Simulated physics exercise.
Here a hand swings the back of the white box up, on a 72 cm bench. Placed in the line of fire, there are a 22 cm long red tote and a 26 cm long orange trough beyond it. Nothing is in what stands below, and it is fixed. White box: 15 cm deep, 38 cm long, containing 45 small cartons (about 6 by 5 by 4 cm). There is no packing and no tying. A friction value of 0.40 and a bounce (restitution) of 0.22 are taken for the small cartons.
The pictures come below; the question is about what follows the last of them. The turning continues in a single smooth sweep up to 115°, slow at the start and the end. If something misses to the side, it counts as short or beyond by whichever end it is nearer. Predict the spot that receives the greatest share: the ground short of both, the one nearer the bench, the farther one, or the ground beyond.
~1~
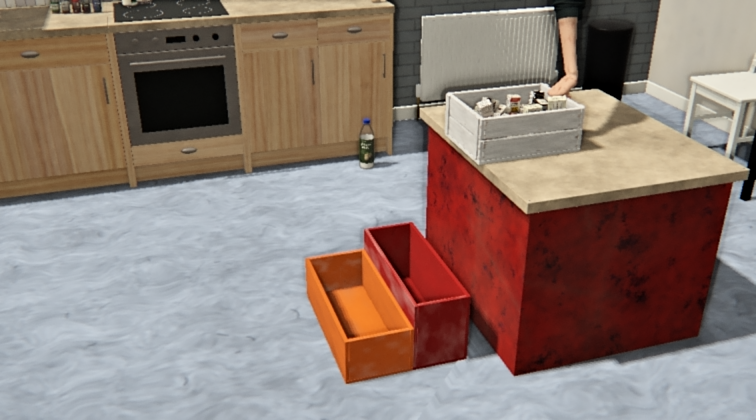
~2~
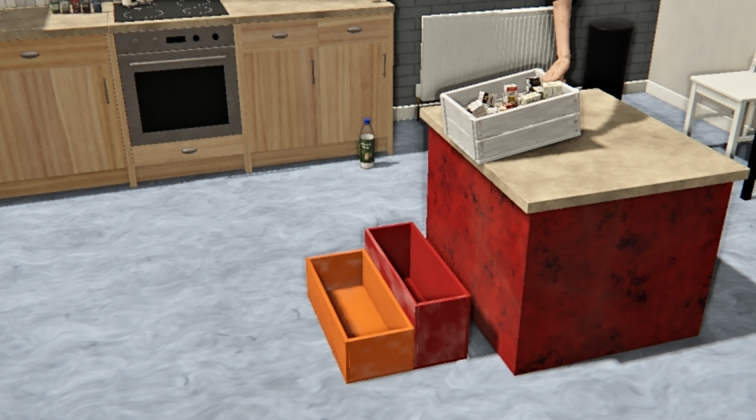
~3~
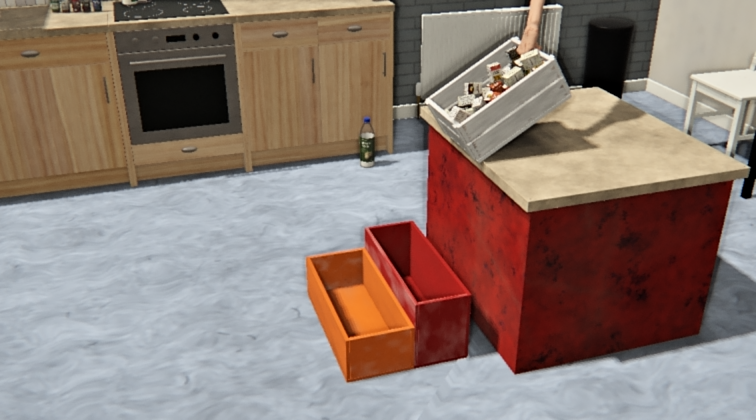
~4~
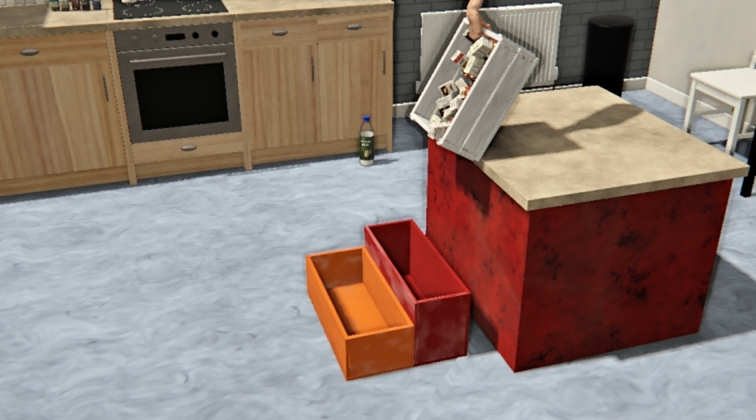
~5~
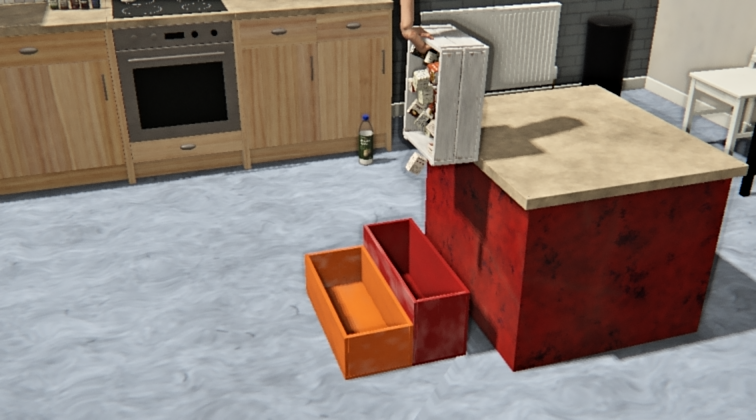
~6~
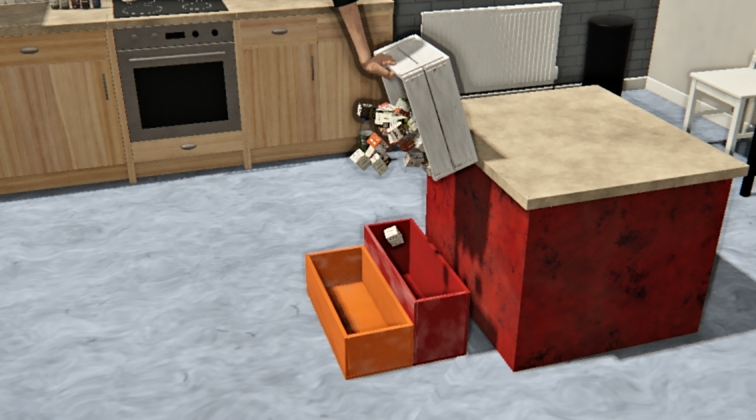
I would predict farther.
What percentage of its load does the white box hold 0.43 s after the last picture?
15 %.
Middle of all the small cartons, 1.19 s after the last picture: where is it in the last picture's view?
The middle lies close to (341, 323).
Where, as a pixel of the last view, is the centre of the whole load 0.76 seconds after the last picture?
I'd put the middle close to (341, 323) in the last view.
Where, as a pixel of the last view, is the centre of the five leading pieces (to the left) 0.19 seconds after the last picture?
Centre: About (301, 295) px.
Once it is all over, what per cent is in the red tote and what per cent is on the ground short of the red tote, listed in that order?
Roughly 5 % for the first place and 0 % for the second.
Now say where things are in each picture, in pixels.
In the first picture (we follow the rim corner now nearest the camera), white box at (484, 119); red tote at (418, 305); tilt 0°; nothing out yet.
In the second picture, white box at (478, 119); tilt 9°.
In the third picture, white box at (461, 125); tilt 31°.
In the fourth picture, white box at (442, 140); tilt 60°.
In the fifth picture, white box at (433, 161); tilt 88°; 2 out, the lowest carton at (416, 164).
In the sixth picture, white box at (434, 177); red tote at (417, 301); tilt 108°; 16 out, the lowest carton at (394, 236).
Then, 0.19 s after the last picture, tilt 115°; 14 still in the white box, 4 in the orange trough, 1 on the ground beyond the orange trough and 26 in the air.
Then, 0.43 s after the last picture, tilt 115°; 6 still in the white box, 1 in the red tote, 18 in the orange trough, 10 on the ground beyond the orange trough and 10 in the air.
Then, 0.76 s after the last picture, tilt 115°; 3 in the red tote, 25 in the orange trough, 12 on the ground beyond the orange trough and 5 in the air.
Outcome (1.19 s after the last picture), 3 in the red tote, 30 in the orange trough and 12 on the ground beyond the orange trough.
